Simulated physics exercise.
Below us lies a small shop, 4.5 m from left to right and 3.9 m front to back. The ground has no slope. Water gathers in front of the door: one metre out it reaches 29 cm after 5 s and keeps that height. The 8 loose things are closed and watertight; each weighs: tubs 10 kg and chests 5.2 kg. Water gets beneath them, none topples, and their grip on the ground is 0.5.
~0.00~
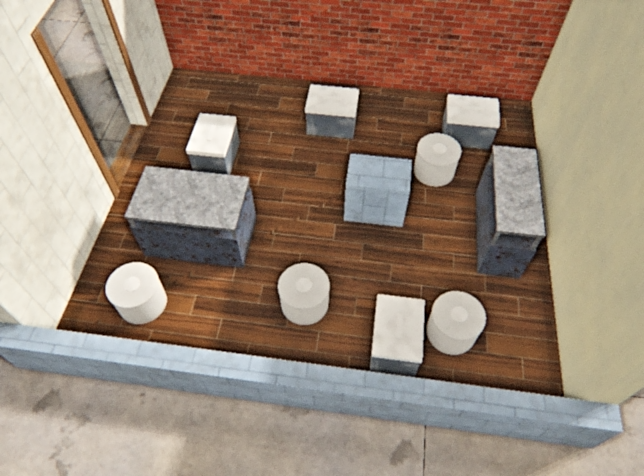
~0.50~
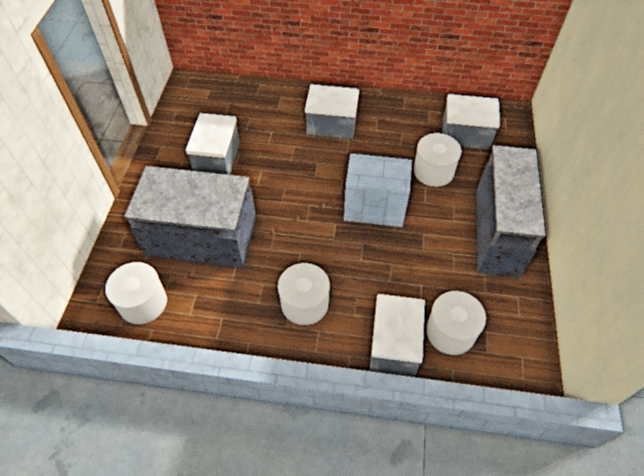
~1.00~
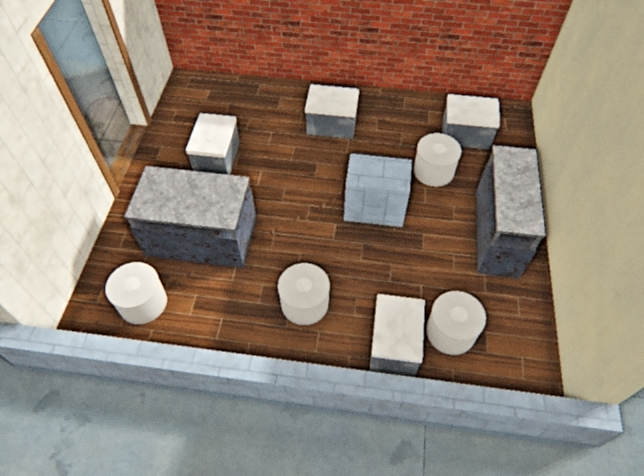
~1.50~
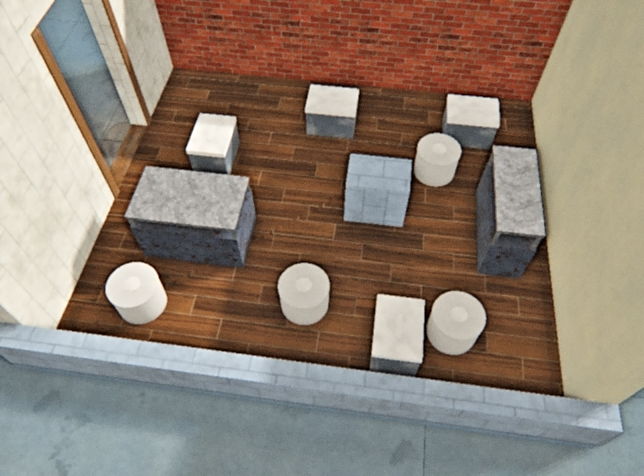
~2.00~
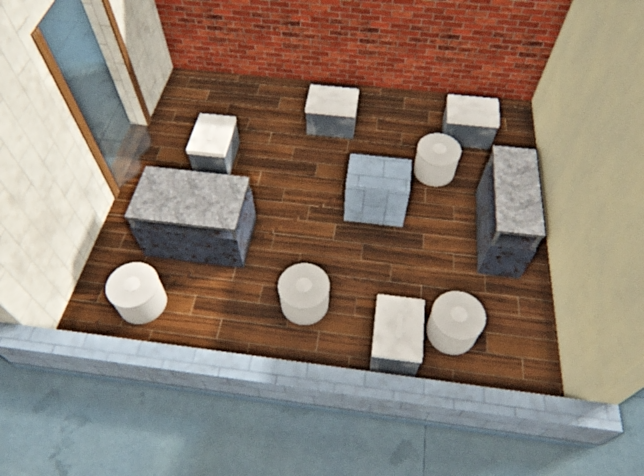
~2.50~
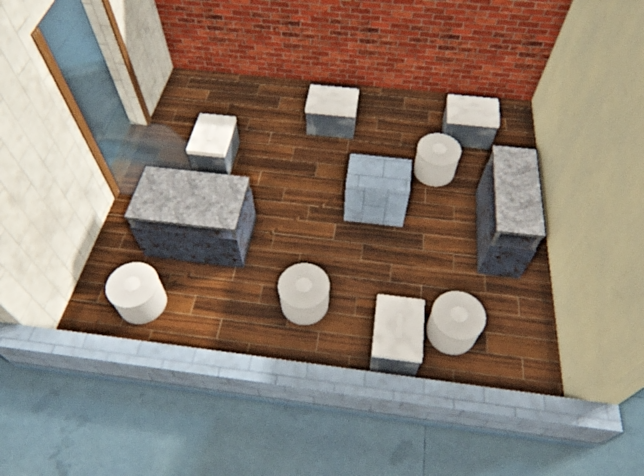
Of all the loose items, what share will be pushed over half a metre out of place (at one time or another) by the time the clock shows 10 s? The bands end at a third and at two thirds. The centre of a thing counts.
It is one to two thirds.
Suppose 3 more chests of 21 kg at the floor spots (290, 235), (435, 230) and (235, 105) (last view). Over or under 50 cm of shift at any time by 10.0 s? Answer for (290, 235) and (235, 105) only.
In turn: Under, less.
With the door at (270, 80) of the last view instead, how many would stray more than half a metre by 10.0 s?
Then 6.
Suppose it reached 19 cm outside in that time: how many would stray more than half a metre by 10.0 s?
Then 3.
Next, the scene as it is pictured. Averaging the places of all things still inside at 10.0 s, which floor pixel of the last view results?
At about (408, 247).
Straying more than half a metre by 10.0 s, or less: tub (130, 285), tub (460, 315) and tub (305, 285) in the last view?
In that order: Short of it, under, under.
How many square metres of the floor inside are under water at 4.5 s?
Some 6.5 m2.
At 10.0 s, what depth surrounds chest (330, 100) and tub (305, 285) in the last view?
Roughly 19 and 4 cm.
After 3.5 s 1 of 8 are over 50 cm from their spots; 0 afloat.
After 4.5 s 1 of 8 are over 50 cm from their spots; 1 afloat.
After 7.0 s 4 of 8 are over 50 cm from their spots; 4 afloat.
After 10.0 s 4 of 8 are over 50 cm from their spots, and 4 have been at some point; 6 afloat.
